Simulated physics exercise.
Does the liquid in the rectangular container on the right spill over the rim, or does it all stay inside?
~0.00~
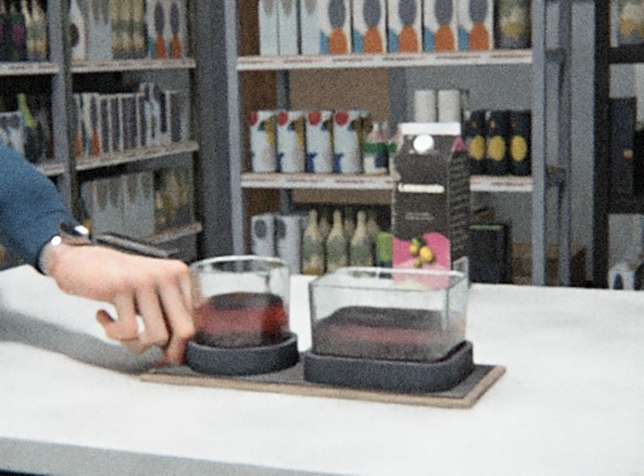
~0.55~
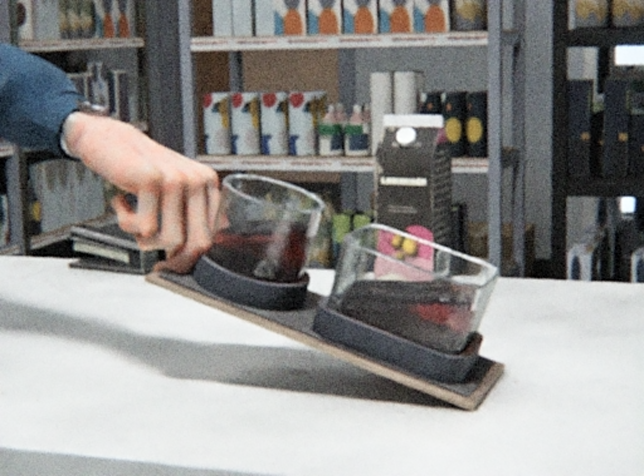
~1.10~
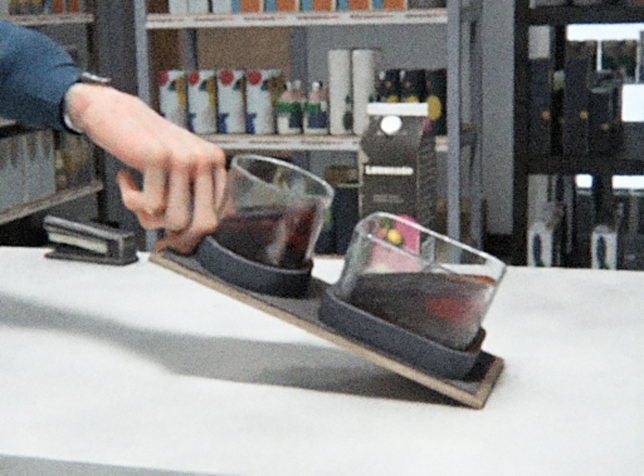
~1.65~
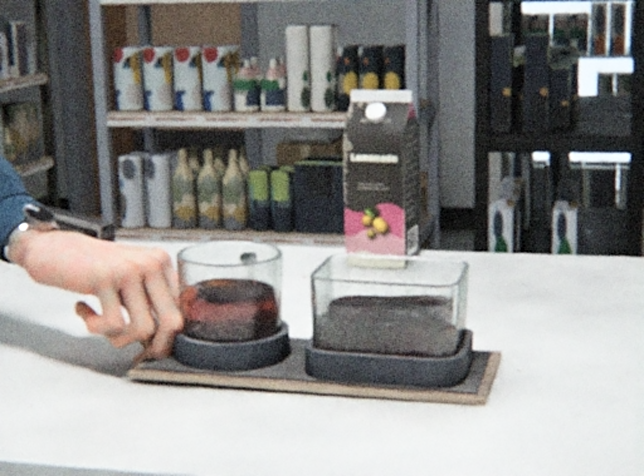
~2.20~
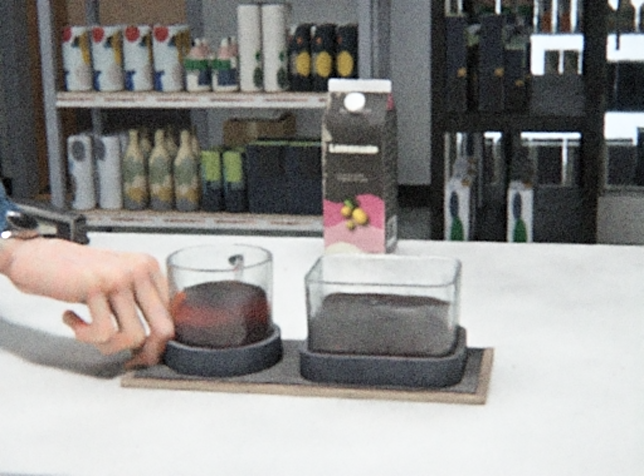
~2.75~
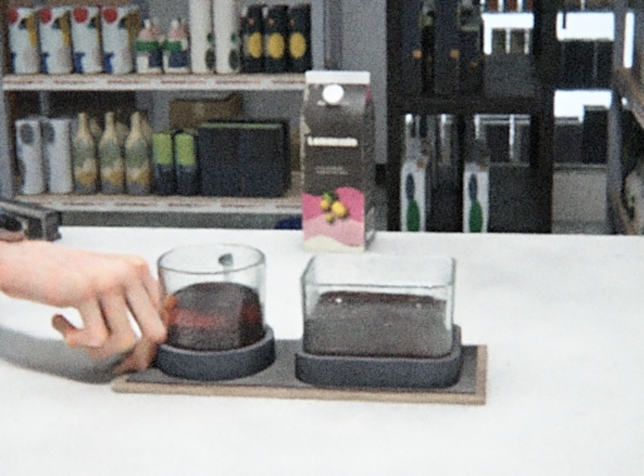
It all stays inside the rectangular container, with none going over the rim.
